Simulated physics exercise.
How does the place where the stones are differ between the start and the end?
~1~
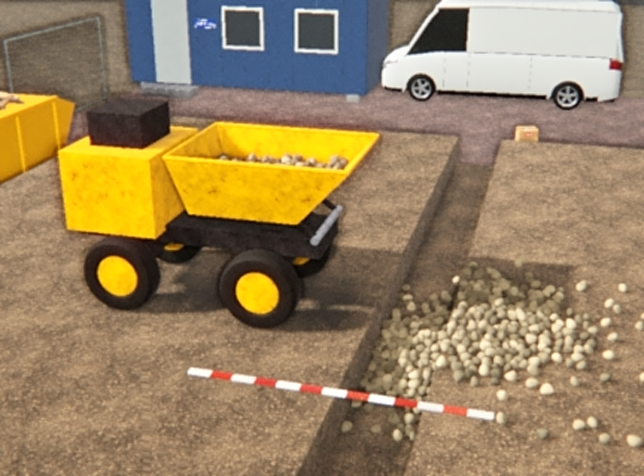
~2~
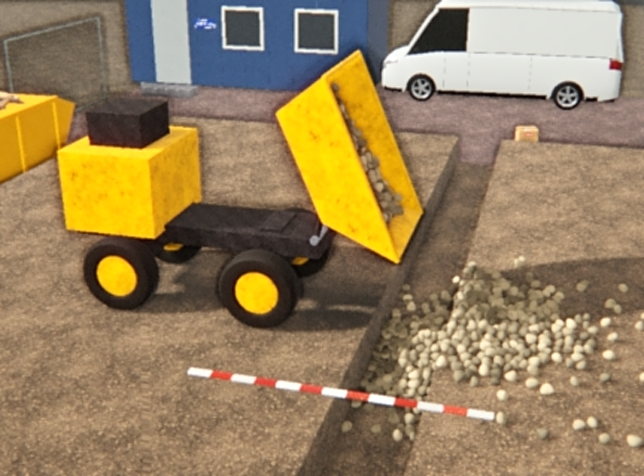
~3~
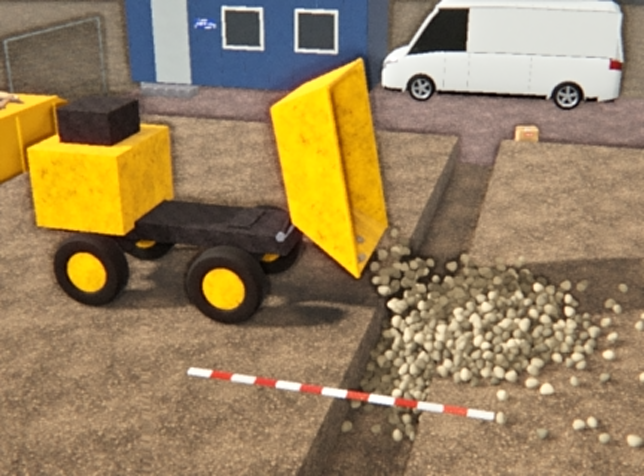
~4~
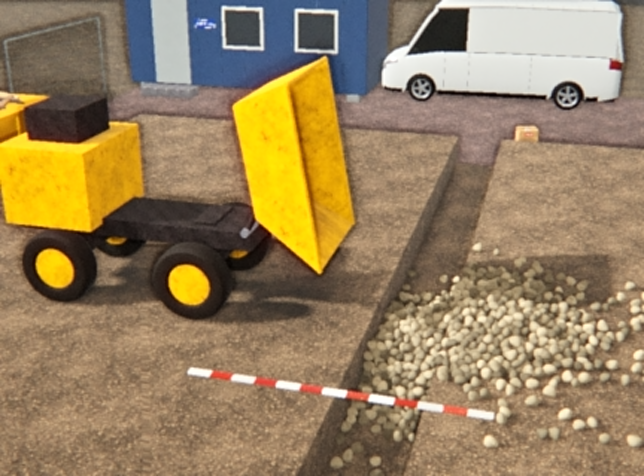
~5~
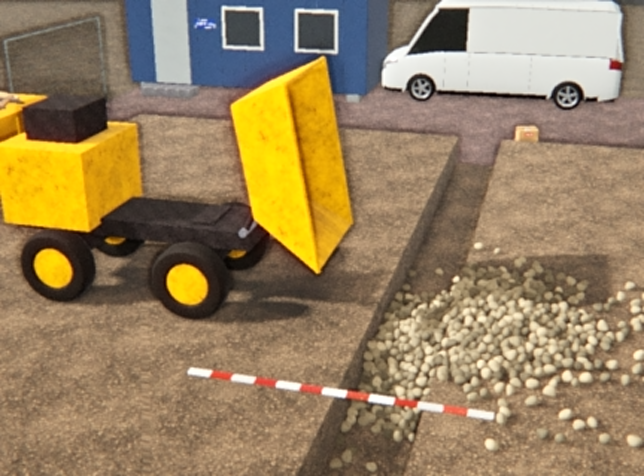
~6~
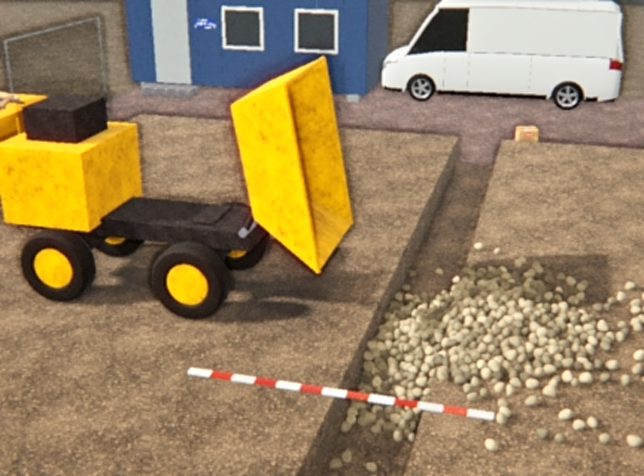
At the start some of the stones were up in the dumper's skip and the rest lay in a pile at the trench. By the end they were all on the ground in and beyond the trench, so taken together they sat lower and further right.
A yellow dumper tipped its skip steeply towards the trench and rolled back to the left as its round stones tumbled onto the earlier pile. It stopped with the skip still raised and empty, and the bigger heap lay spread in and beyond the trench.
